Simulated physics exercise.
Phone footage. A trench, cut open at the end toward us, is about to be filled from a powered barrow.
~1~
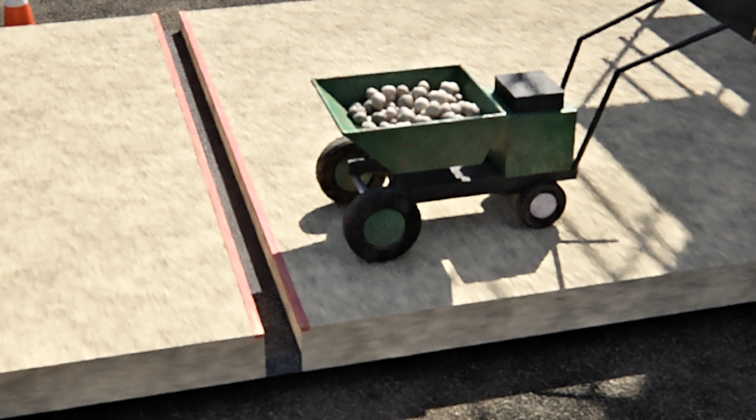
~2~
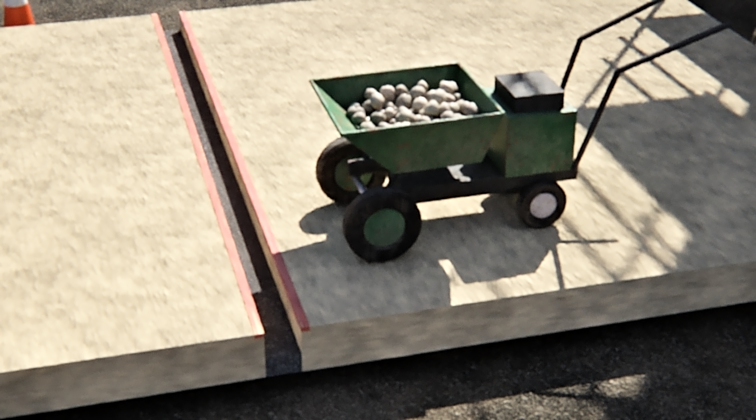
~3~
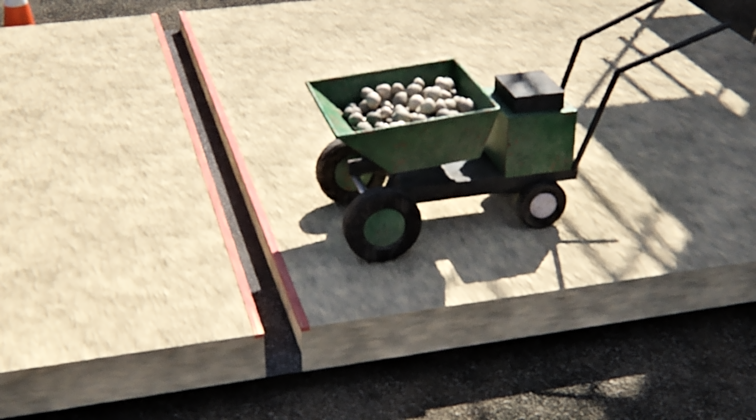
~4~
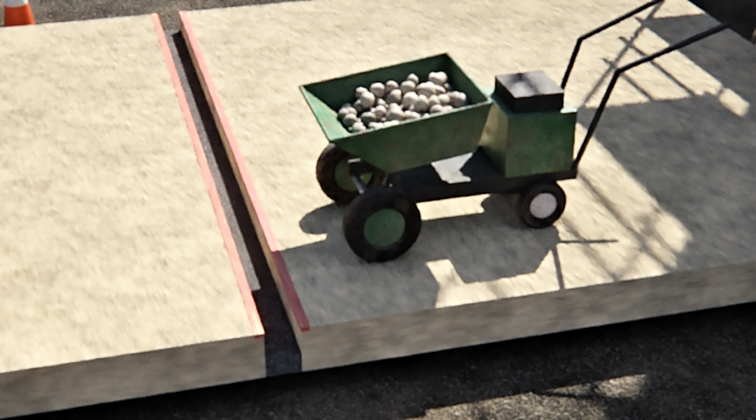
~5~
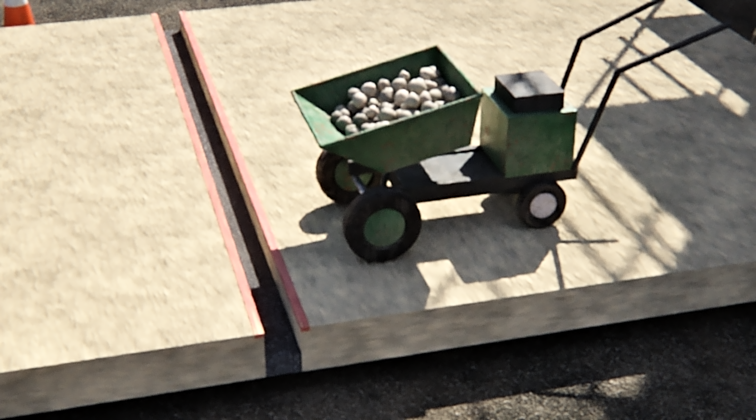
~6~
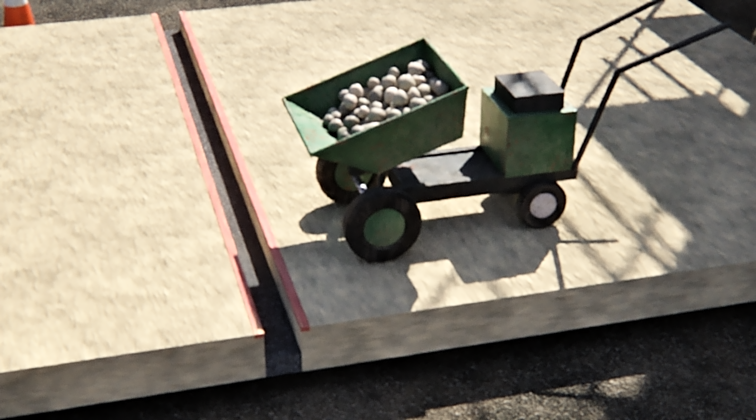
On pale slabs beside a narrow trench, a green powered barrow standing still while its skip of rounded stones tilts gradually leftward.
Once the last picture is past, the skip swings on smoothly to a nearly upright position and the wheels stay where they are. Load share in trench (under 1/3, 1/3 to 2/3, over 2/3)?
The trench ends up with a part from a third to two thirds.
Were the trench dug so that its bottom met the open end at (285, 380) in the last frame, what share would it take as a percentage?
I'd put it at some 50 in a hundred.
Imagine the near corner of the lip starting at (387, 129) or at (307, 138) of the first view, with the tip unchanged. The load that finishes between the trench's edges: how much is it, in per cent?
Some 50 in a hundred, then some 0 in a hundred.
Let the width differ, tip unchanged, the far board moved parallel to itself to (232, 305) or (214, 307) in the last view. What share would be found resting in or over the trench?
The share would be 70 % first and 90 % second.
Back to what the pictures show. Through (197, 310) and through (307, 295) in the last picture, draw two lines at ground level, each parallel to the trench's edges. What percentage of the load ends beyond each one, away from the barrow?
Result, first then second: 20 %, 100 %.
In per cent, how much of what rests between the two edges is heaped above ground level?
About 25 in a hundred.
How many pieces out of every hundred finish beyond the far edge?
It comes to close to 55 %.
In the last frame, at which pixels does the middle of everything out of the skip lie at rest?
Centre at rest: Close to (223, 241).
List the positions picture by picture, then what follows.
Lip of the skip near (344, 134), level; top of the load near (427, 117), river pebbles; first edge of the trench near (293, 296); far edge near (249, 302), the trench under half as wide as the skip, and about as deep as wide, in the first frame.
Lip of the skip near (342, 135), level; top of the load near (426, 116), in the second frame.
Lip of the skip near (337, 137), tipped barely; top of the load near (417, 104), in the third frame.
Lip of the skip near (330, 141), tipped a little; top of the load near (428, 92), in the fourth frame.
Lip of the skip near (321, 147), tipped a little; top of the load near (418, 103), in the fifth frame.
Lip of the skip near (312, 155), tipped clearly; top of the load near (423, 92); first edge of the trench near (293, 296); far edge near (249, 302), in the sixth frame.
Shortly afterwards, skip tipped steeply; the whole lot in the skip.
Next, skip tipped right over; near half in the skip; a little in or heaped over the trench; near a quarter beyond it; only a few falling.
Some moments later, skip tipped right over; only a few in the skip; near half in or heaped over the trench; near half beyond it.
In the end, skip tipped right over; only a few in the skip; near half in or heaped over the trench; near half beyond it.
